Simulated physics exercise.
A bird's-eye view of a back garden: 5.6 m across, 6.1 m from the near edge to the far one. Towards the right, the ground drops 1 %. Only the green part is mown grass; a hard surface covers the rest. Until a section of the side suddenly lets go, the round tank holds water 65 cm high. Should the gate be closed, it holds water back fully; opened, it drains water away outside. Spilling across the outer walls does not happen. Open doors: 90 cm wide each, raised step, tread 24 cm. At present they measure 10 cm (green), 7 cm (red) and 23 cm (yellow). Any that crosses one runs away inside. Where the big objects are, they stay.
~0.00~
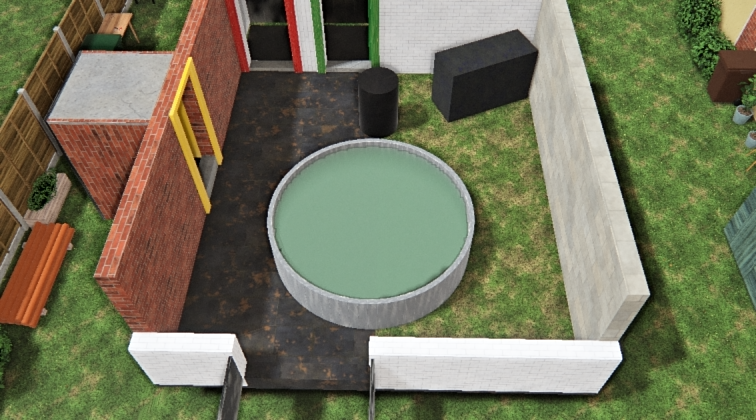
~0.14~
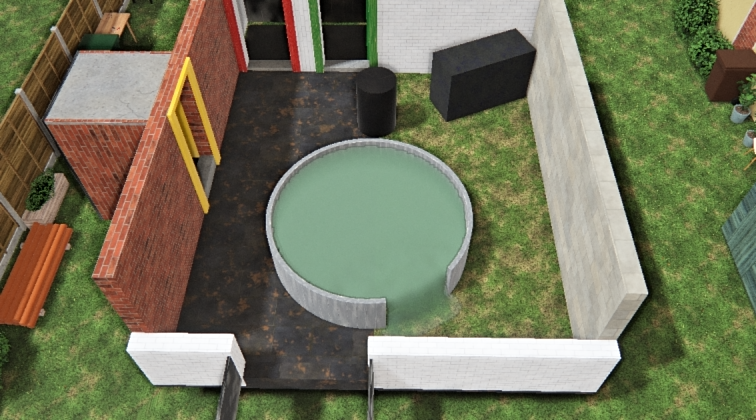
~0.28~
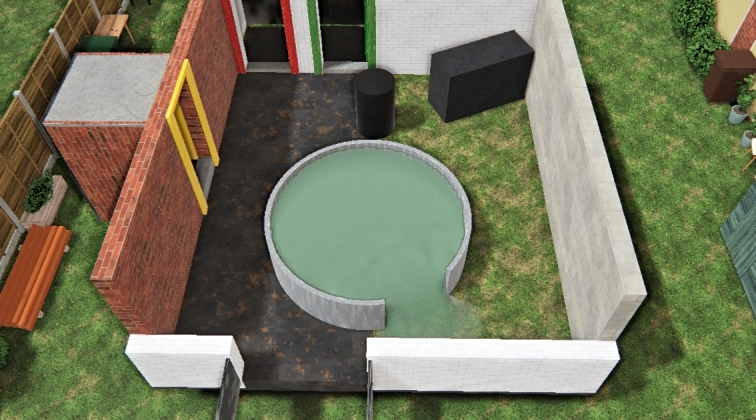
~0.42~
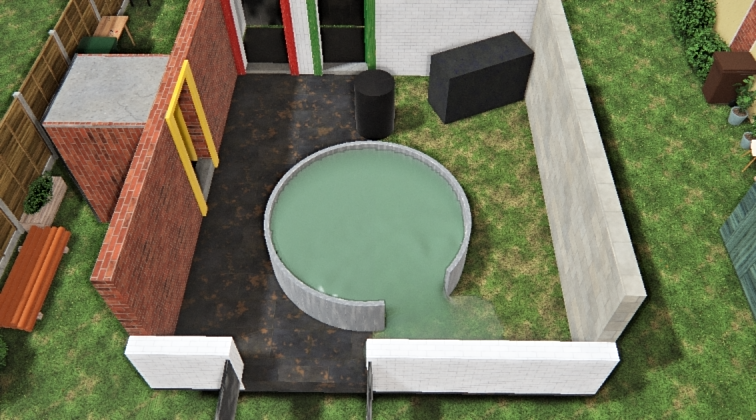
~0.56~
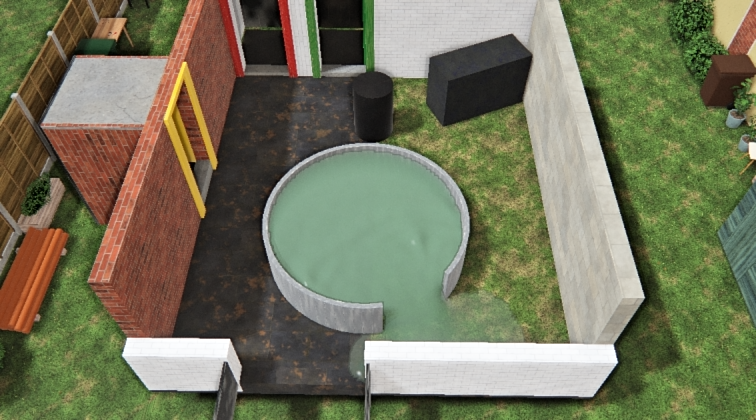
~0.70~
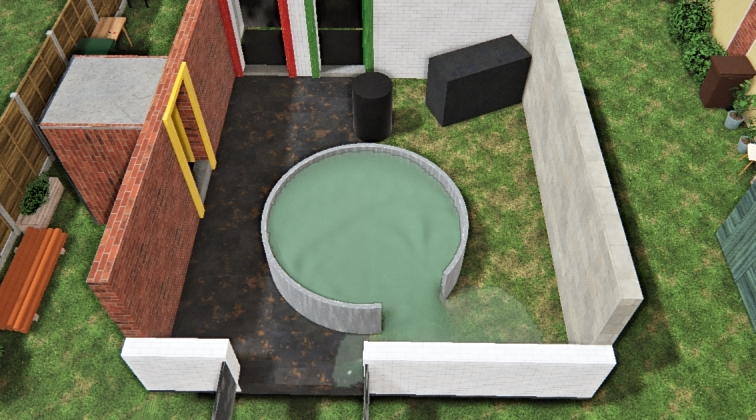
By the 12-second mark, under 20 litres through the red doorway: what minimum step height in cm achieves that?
A height of about 9.5 cm achieves it.
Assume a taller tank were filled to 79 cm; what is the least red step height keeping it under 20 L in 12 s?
Then around 13.5 centimetres.
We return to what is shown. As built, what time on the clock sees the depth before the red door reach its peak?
I'd say near 9.0 seconds.
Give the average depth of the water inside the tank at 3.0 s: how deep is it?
It averages roughly 40 centimetres.
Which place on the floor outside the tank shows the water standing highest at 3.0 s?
(574, 373).
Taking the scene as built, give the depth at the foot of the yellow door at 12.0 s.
Some 14.0 centimetres.
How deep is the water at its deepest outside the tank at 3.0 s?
I'd put it near 45 cm.
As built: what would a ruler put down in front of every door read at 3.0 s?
Depths, in cm - green: 0, red: 0, yellow: 0.
After 1.4 s water covers 15 % of the floor, deepest (55 cm) near (574, 373); it has not reached the red door.
After 3.0 s water covers 45 % of the floor, deepest (45 cm) near (574, 373); it has not reached the red door.
After 12.0 s water covers 100 % of the floor, deepest (18 cm) near (548, 372); 12 cm at the red door, 53 litres in over its 7 cm step.
At the red door as built, the water arrived by 6.8 s and peaked near 14 cm at 9.0 s.
Run again over the same 12 s with other heights there, 32 litres in over 8.5 cm, 7 litres over 12 cm. The limit of 20 litres is kept from about 9.5 cm up.
